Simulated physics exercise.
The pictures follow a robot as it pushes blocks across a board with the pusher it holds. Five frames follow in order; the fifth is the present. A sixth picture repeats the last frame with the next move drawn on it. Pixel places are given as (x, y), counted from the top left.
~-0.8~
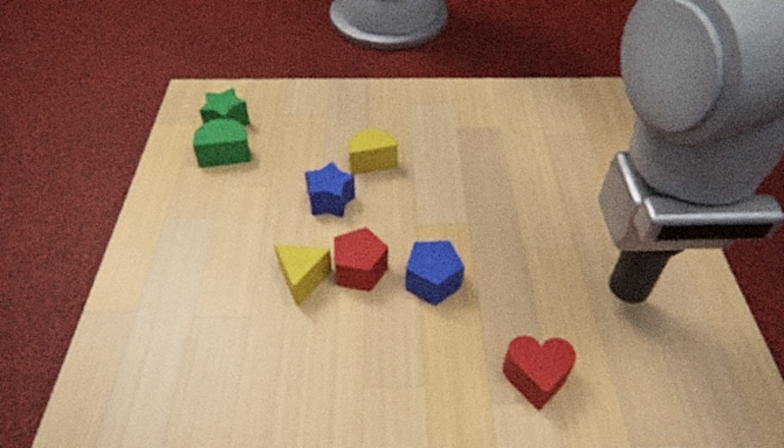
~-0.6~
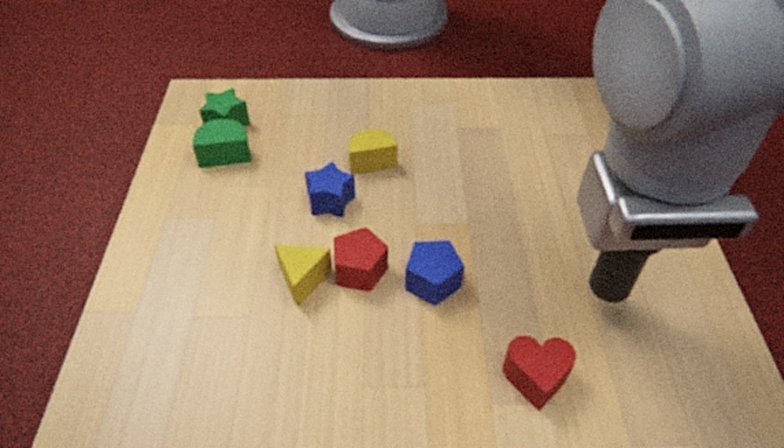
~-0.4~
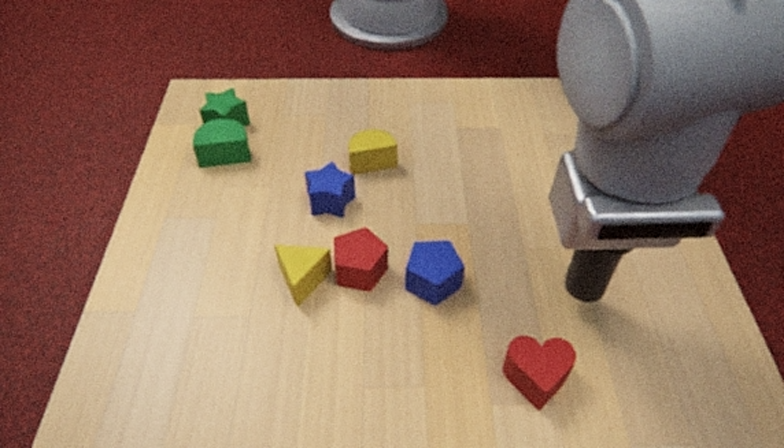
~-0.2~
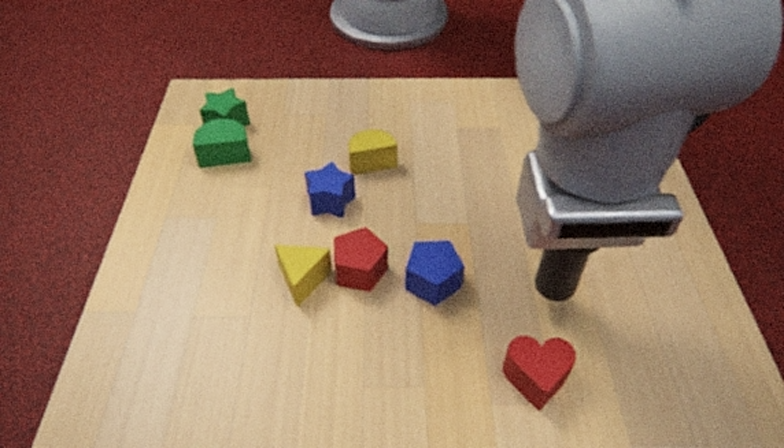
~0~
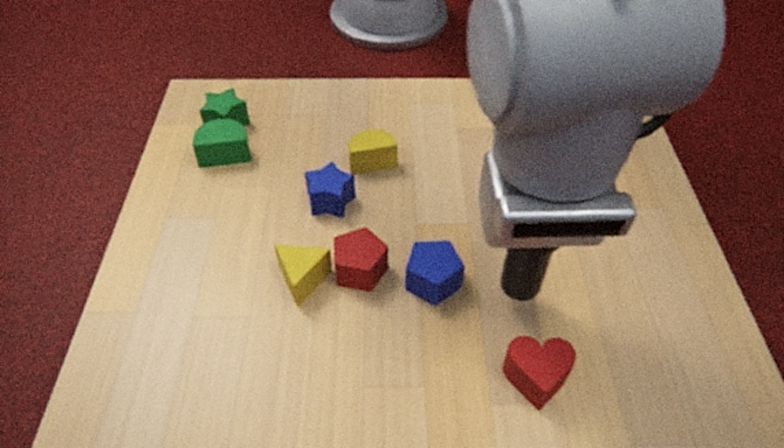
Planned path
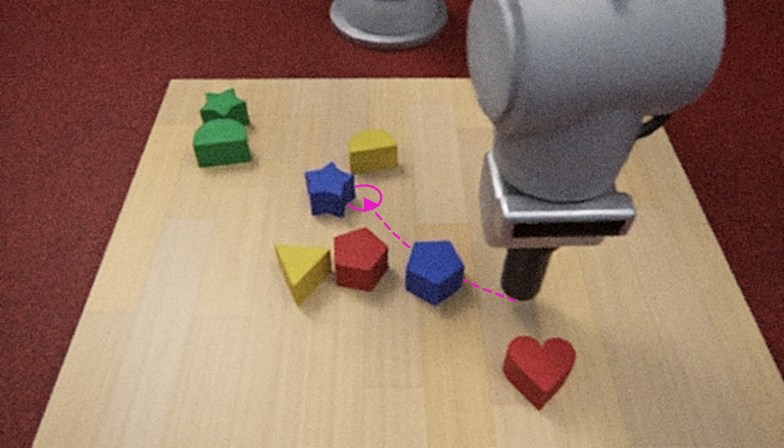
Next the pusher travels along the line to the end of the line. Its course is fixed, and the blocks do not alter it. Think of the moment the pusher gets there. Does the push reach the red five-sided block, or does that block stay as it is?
It is shifted.
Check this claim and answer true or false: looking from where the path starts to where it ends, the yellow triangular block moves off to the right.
That statement is not accurate.
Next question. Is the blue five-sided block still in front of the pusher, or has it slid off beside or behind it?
It lies beside or behind the pusher.
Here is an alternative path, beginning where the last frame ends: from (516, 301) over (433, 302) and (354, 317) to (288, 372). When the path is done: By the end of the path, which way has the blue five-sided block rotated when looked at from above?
Answer: Clockwise.
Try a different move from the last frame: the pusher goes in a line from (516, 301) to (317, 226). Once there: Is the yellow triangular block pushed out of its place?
Yes
The drawn path runs from (516, 301) over (450, 274) and (398, 238) to (364, 198).
The first path, step by step. One third of the way, pusher (451, 258); yellow triangular block (296, 259); red five-sided block (351, 246); blue five-sided block (403, 250).
Two thirds of the way, pusher (398, 222); yellow triangular block (276, 263), turned 50° anticlockwise; red five-sided block (314, 238); blue five-sided block (367, 239), turned 15° anticlockwise.
At the end, pusher (363, 182); yellow triangular block (275, 263), turned 50° anticlockwise; blue star block (324, 176), turned 20° anticlockwise; red five-sided block (314, 238); blue five-sided block (367, 239), turned 15° anticlockwise.
